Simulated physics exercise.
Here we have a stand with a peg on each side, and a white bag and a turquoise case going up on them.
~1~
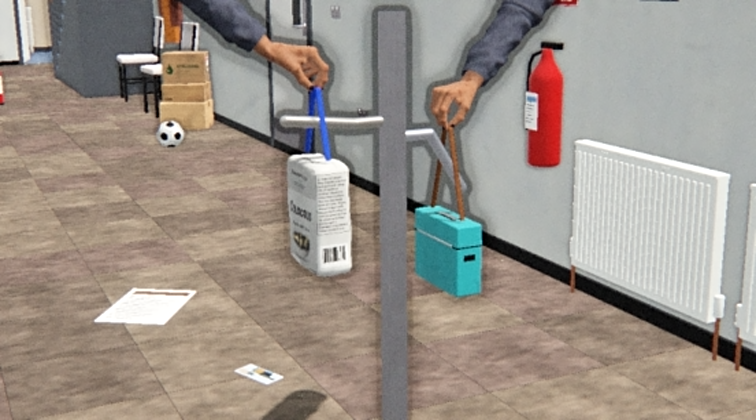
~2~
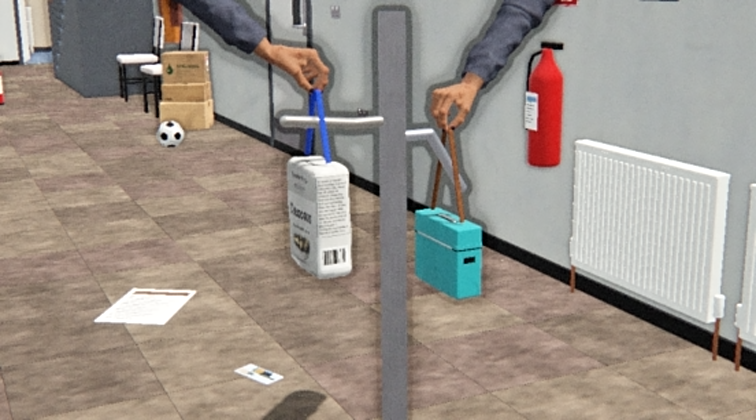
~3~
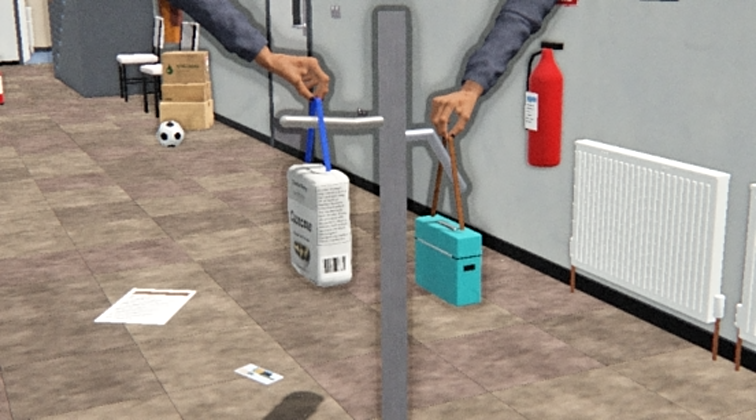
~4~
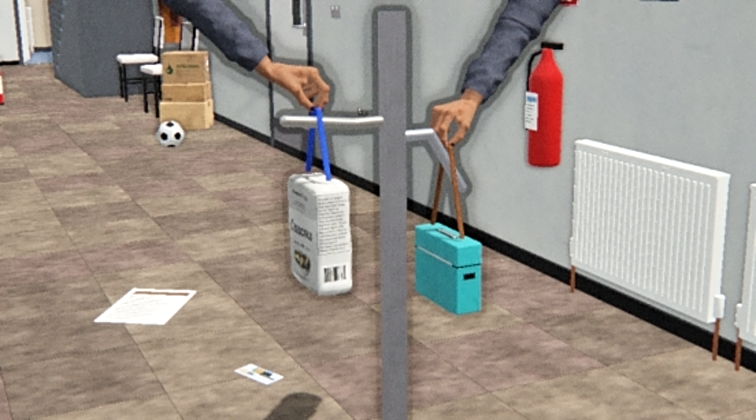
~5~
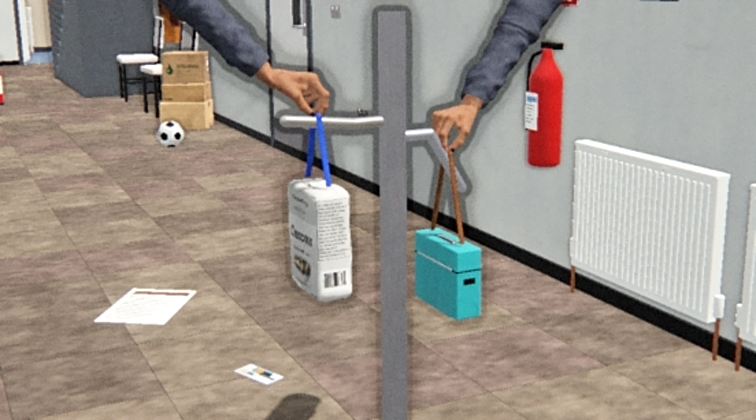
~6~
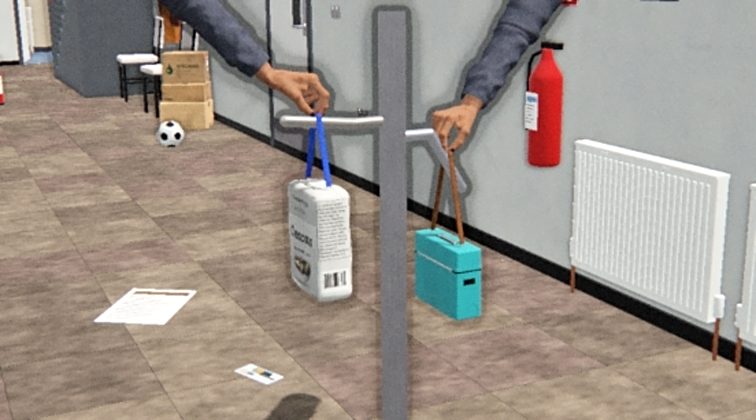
Two hands lower a white bag on a blue strap and a turquoise case on a brown strap beside a grey upright stand, seen from a fixed, slightly raised view in a corridor. The left peg is about level and the right slopes steeply down, with a red extinguisher and white radiator at right, a football and boxes behind. Both loads sink slightly together, slowing by the end.
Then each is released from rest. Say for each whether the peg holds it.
The white bag holds on; the turquoise case comes down.
Then, 0.34 s after the last picture, white bag hanging near (320, 239); turquoise case on the floor near (446, 412).
Then, 0.62 s after the last picture, white bag hanging near (322, 241); turquoise case on the floor.
At rest, white bag hanging near (323, 240); turquoise case on the floor. The white bag remains on its peg and the turquoise case slips off its peg.
